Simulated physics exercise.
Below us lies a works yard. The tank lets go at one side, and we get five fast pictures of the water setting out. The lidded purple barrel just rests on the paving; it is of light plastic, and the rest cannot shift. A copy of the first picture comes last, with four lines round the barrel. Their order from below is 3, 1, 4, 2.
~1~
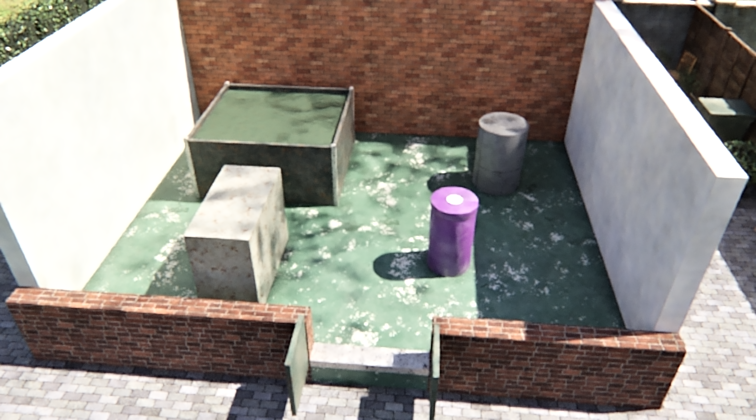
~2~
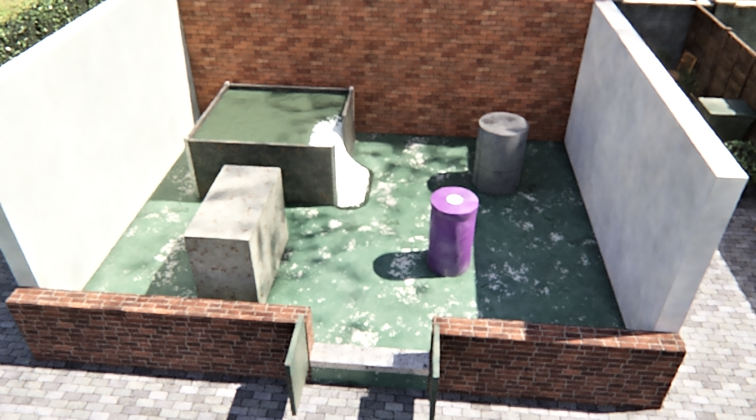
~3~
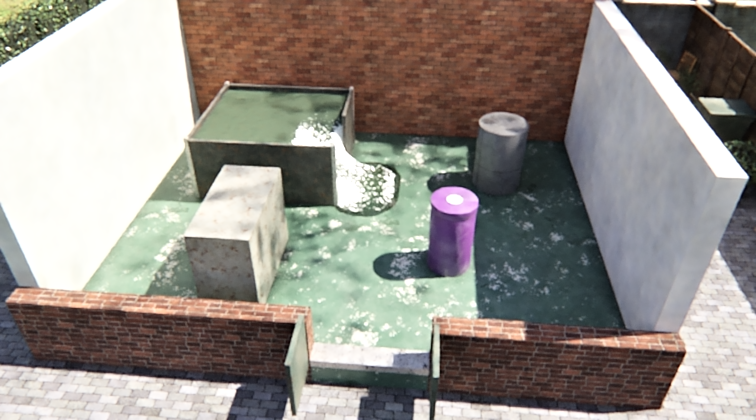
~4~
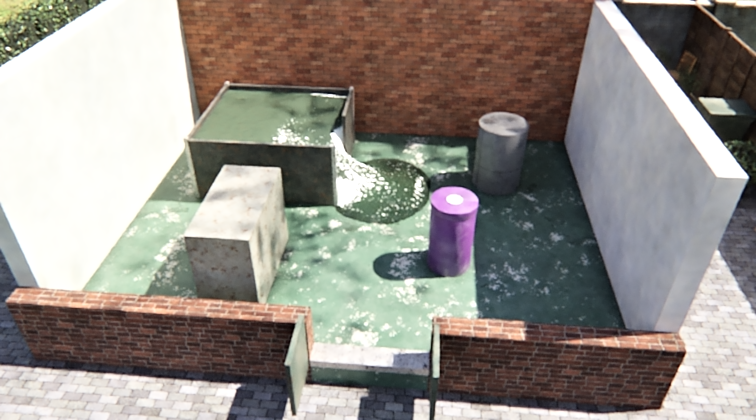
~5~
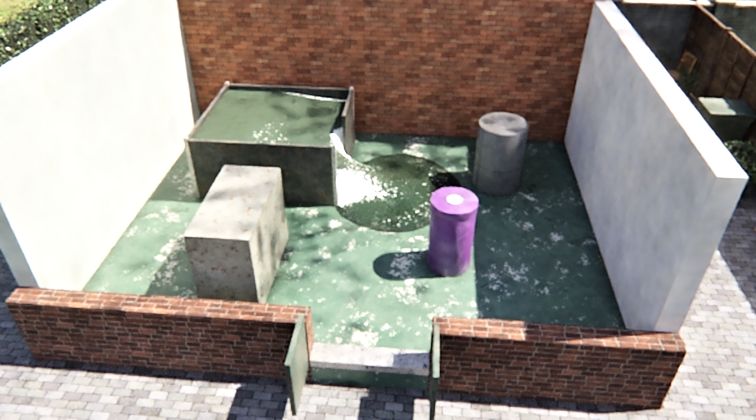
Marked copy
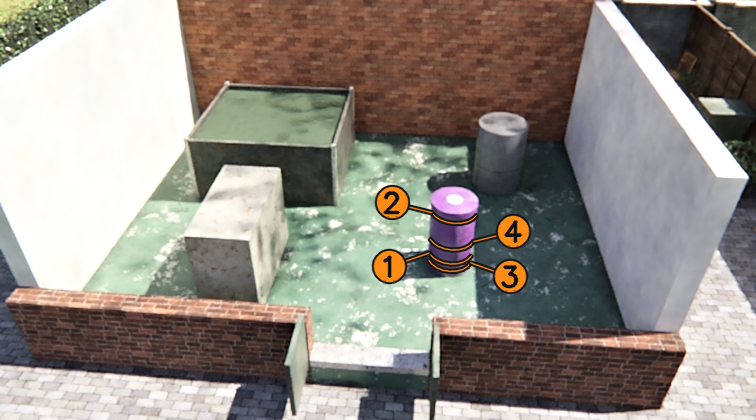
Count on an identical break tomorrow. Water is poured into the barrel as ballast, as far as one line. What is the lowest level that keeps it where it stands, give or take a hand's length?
That is line 4.
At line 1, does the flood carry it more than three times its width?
No, less.
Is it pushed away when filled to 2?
No, that is safe.
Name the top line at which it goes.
1 it is.
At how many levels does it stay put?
Two.
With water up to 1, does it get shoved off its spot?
Yes, it does.
In orange, 1 at (450, 263); 2 at (454, 223); 3 at (449, 271); 4 at (451, 249); from the bottom up 3, 1, 4, 2.
With 1, it is pushed about its own width away.
With 2, it does not move.
With 3, it is pushed about twice its own width away.
With 4, it does not move.
